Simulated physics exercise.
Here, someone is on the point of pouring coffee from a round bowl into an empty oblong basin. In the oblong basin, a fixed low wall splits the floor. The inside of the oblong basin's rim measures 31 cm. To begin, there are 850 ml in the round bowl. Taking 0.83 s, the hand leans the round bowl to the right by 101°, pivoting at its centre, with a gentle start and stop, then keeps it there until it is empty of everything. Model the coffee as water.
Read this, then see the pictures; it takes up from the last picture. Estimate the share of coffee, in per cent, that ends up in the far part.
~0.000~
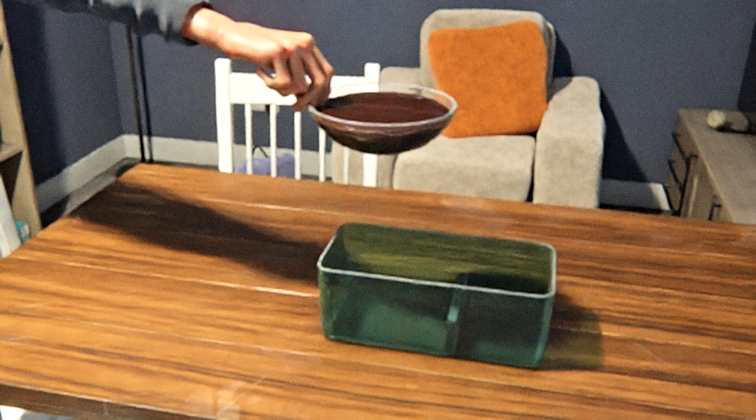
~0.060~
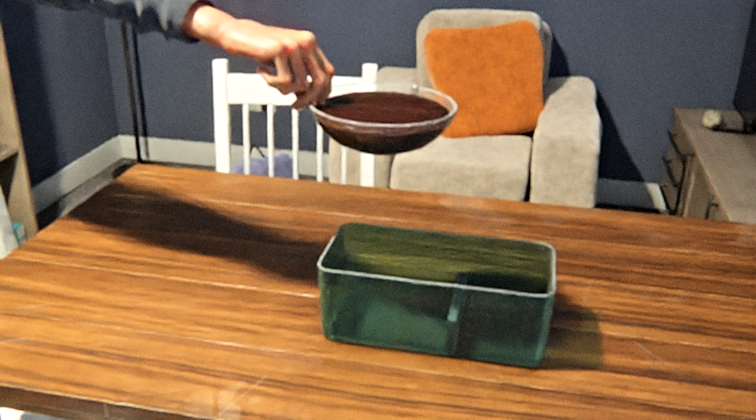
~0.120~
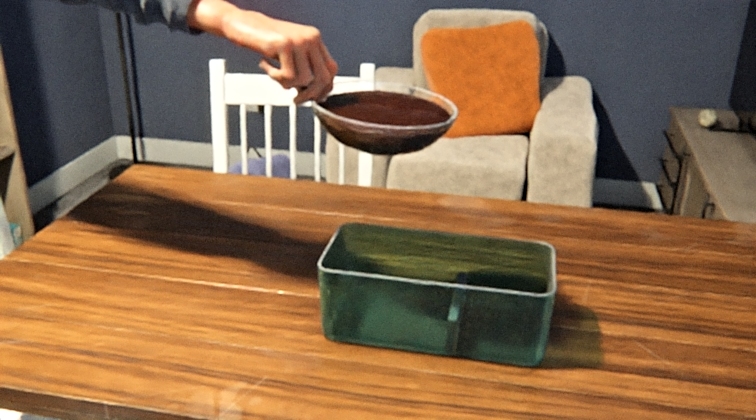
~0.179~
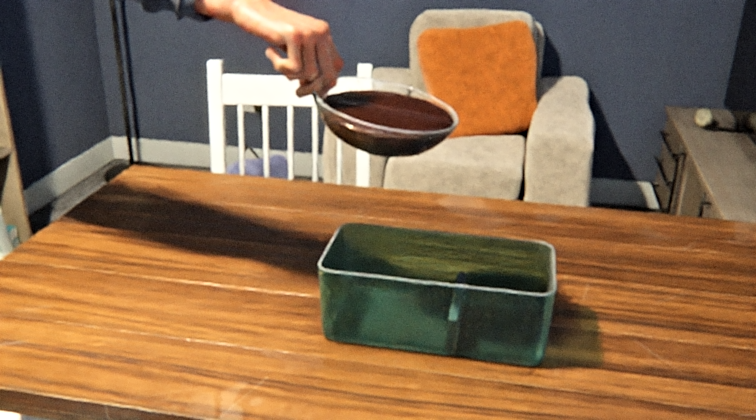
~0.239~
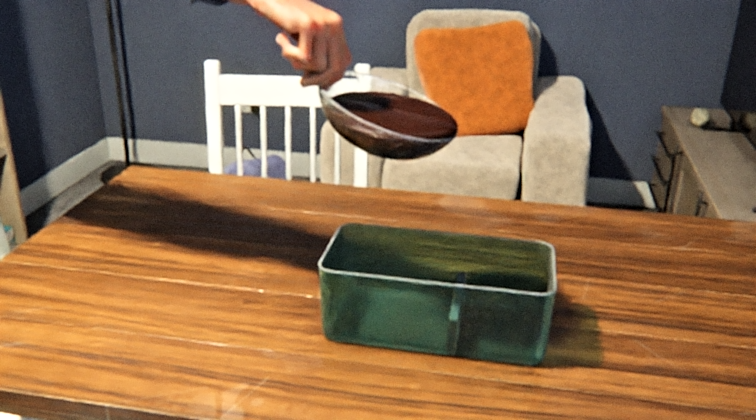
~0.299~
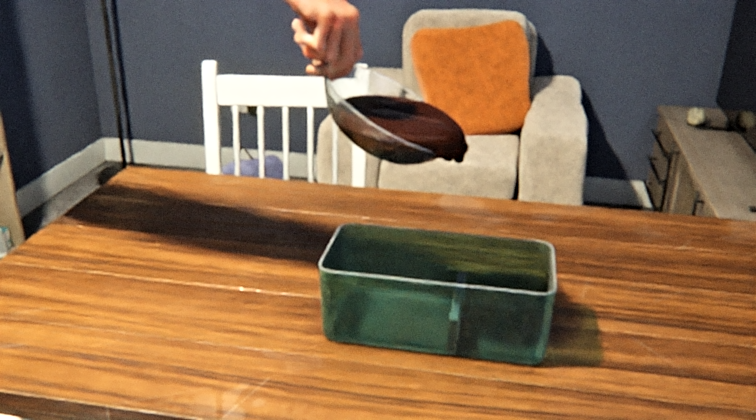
About 67 per cent.
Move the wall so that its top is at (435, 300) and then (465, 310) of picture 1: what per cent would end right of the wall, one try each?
I'd say 70 percent on the first go, 40 percent on the next.
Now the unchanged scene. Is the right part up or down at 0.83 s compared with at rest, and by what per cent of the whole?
A gain, roughly 7.
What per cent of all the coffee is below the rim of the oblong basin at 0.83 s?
76 per cent or thereabouts.
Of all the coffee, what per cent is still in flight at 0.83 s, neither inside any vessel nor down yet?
It comes to some 20 percent of the total.
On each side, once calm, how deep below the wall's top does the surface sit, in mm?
The left side gives some 42 mm, the right side some 18 mm.
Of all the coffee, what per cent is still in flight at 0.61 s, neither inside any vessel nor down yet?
Around 38 in a hundred.
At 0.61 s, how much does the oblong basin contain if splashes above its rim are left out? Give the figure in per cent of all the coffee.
Estimate - around 58 in a hundred parts.
By 0.61 s the tilt is 84° and 3 per cent is still to pour, 1 is left of the wall and 57 right of it.
By 0.83 s the tilt is 101° and 0 per cent is still to pour, 16 is left of the wall and 59 right of it.
By 1.07 s the tilt is 101° and 0 per cent is still to pour, 22 is left of the wall and 70 right of it.
By 1.33 s the tilt is 101° and 0 per cent is still to pour, 24 is left of the wall and 68 right of it.
At rest 25 per cent lies left of the wall, 67 right of it and 8 outside.
